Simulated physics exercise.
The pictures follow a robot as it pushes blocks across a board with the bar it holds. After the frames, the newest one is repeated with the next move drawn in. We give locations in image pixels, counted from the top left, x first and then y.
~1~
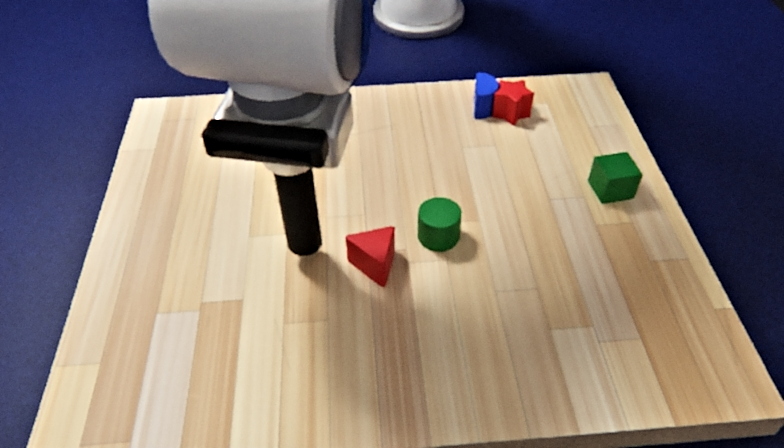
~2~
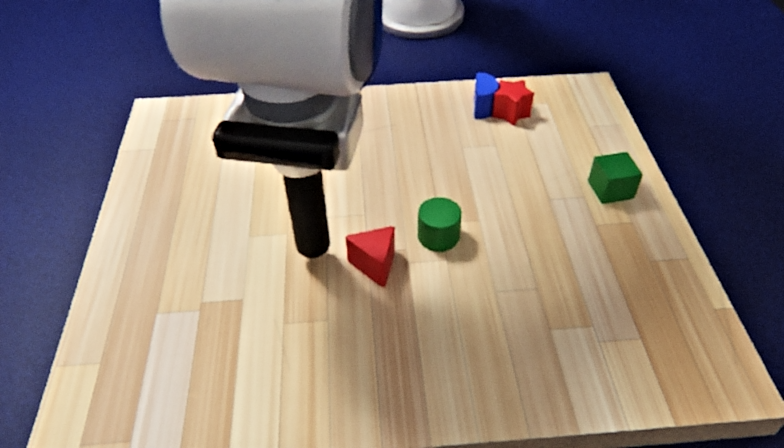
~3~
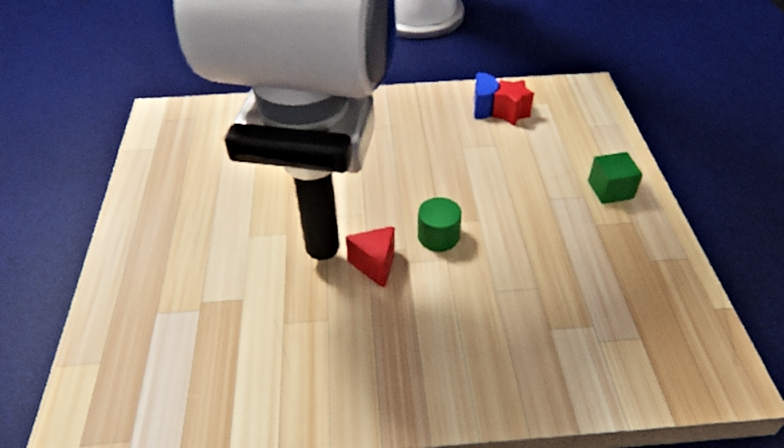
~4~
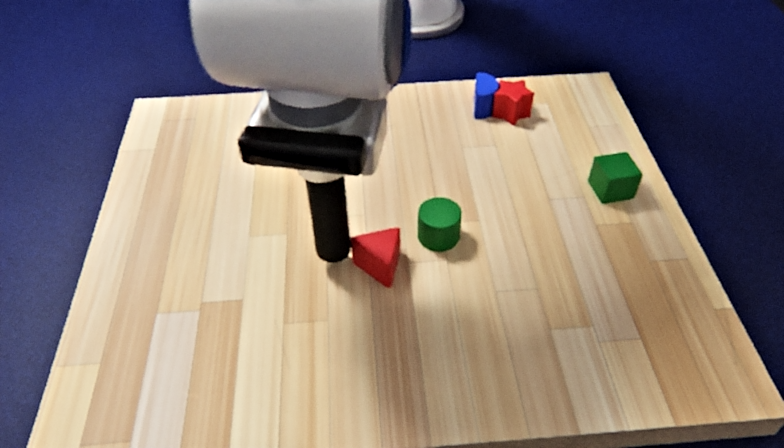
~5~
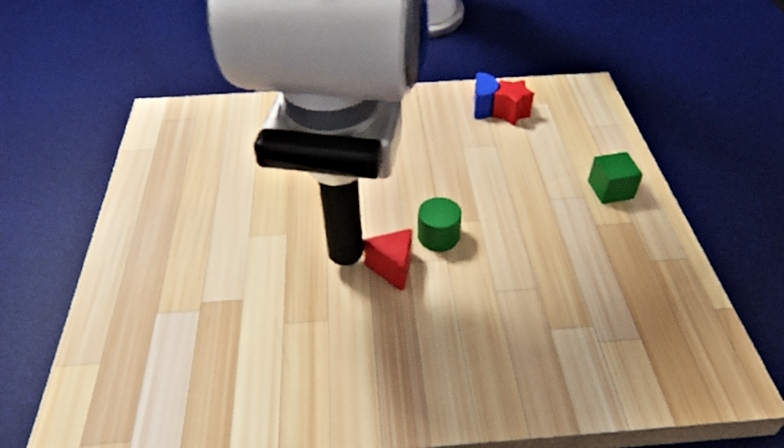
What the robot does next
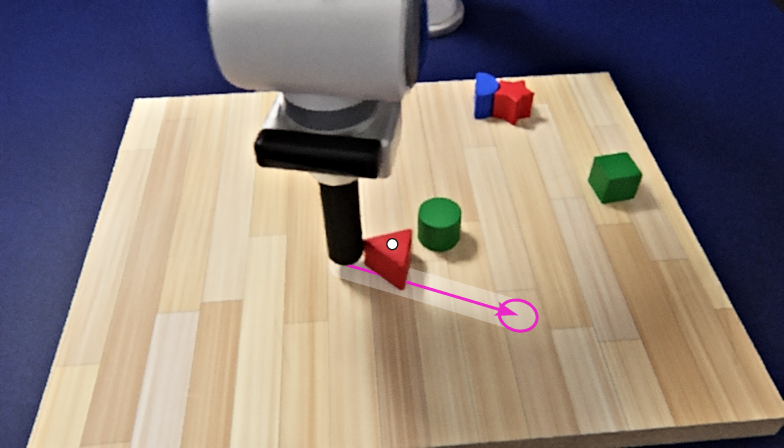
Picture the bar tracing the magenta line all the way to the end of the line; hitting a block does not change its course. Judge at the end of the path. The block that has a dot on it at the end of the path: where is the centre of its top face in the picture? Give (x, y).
Its top middle is near (485, 247).
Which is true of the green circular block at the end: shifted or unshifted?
The block you're asking about stays where it is.
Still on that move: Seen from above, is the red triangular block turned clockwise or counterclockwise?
The answer is counter-clockwise.
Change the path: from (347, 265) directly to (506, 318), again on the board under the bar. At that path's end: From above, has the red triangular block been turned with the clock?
No - that is not the case.
The line goes in a line from (347, 265) to (518, 315); the dot is on the red triangular block.
The first path, step by step. One third of the way, bar at (402, 270); red triangular block at (449, 248), turned 30° anticlockwise.
Two thirds of the way, bar at (460, 287); red triangular block at (480, 246), turned 100° anticlockwise.
At the end, bar at (521, 304); red triangular block at (485, 247), turned 125° anticlockwise; green circular block unmoved.
